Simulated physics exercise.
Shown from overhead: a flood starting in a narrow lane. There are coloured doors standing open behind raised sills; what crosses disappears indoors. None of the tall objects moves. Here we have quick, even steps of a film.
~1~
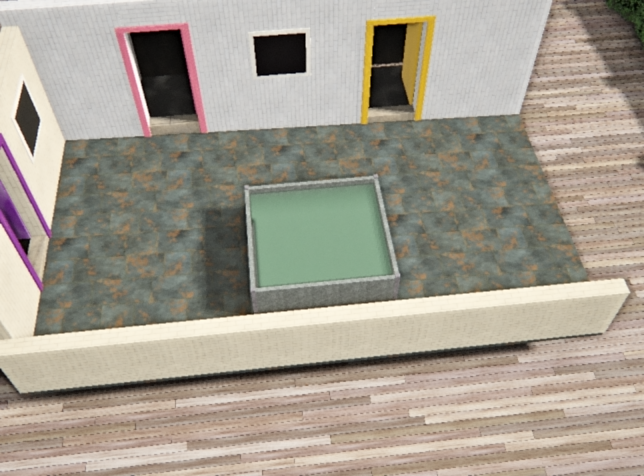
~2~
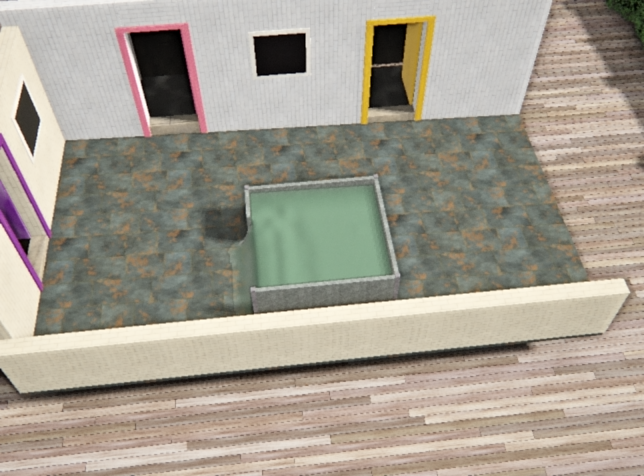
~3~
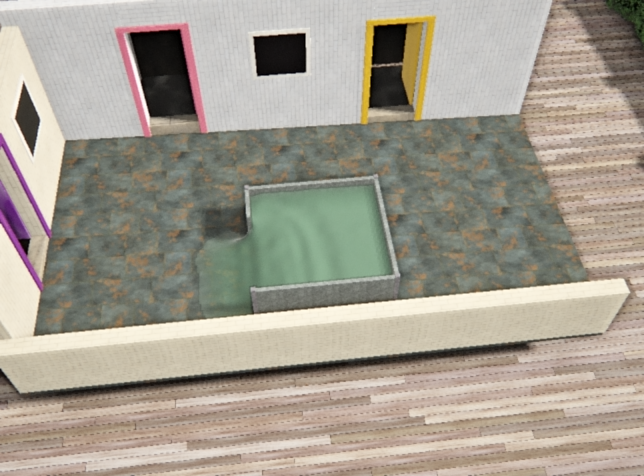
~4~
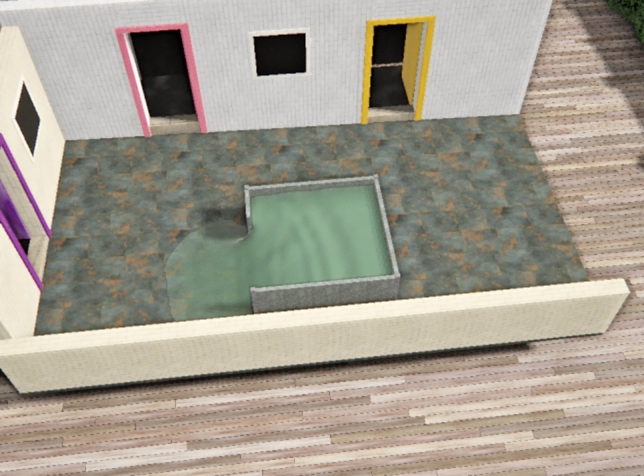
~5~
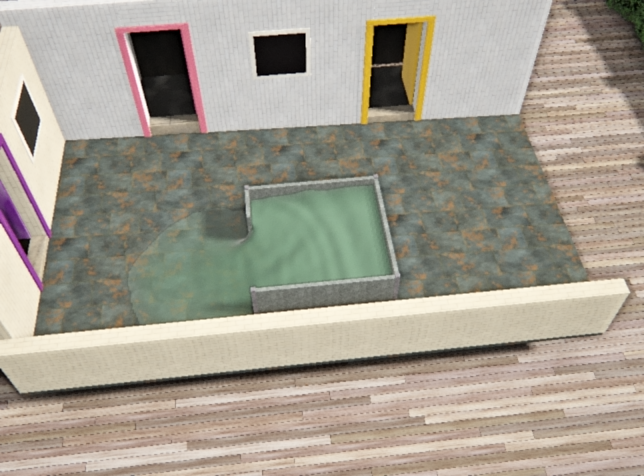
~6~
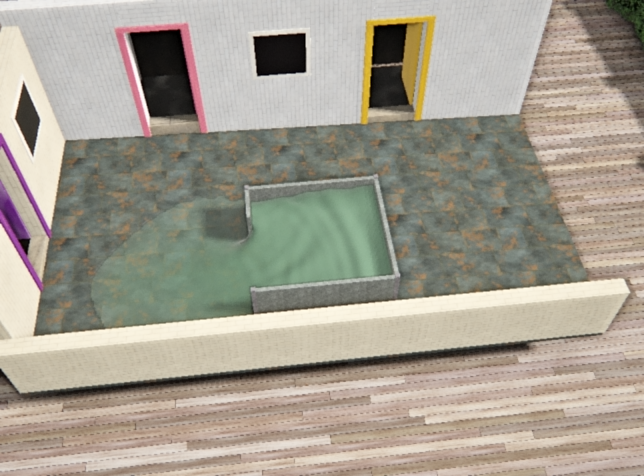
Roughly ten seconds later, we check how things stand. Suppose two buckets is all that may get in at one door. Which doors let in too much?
In turn: The purple door lets in too much; the yellow door is fine; the pink door is fine.
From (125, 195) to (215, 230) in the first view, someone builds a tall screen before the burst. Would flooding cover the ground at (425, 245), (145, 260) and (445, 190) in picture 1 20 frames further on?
Listed order: Spared, swamped, spared.
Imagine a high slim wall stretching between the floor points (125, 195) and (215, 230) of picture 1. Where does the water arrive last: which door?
Answer: The yellow door.
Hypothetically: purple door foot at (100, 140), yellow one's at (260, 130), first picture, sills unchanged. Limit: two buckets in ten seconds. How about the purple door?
Result - the purple one exceeds the limit.
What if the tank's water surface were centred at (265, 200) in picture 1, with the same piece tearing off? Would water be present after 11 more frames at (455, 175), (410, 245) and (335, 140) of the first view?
Going through the three places: Out of reach, out of reach, out of reach.
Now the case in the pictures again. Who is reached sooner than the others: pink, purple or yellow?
Answer: The purple-painted one.
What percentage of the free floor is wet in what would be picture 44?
My estimate is near 75 per cent.
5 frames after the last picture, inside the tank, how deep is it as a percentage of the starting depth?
My reading: Near 66 %.
A moment on, water covers 25 % of the floor; the purple door under two buckets in, the yellow door not reached, the pink door not reached.
Next, water covers 30 % of the floor; the purple door over two buckets in, the yellow door not reached, the pink door not reached.
Then, water covers 40 % of the floor; the purple door over two buckets in, the yellow door not reached, the pink door wet at the sill, nothing in.
Later, water covers 75 % of the floor; the purple door far over two buckets in, the yellow door wet at the sill, nothing in, the pink door wet at the sill, nothing in.
In the end, water covers 90 % of the floor; the purple door far over two buckets in, the yellow door wet at the sill, nothing in, the pink door wet at the sill, nothing in.
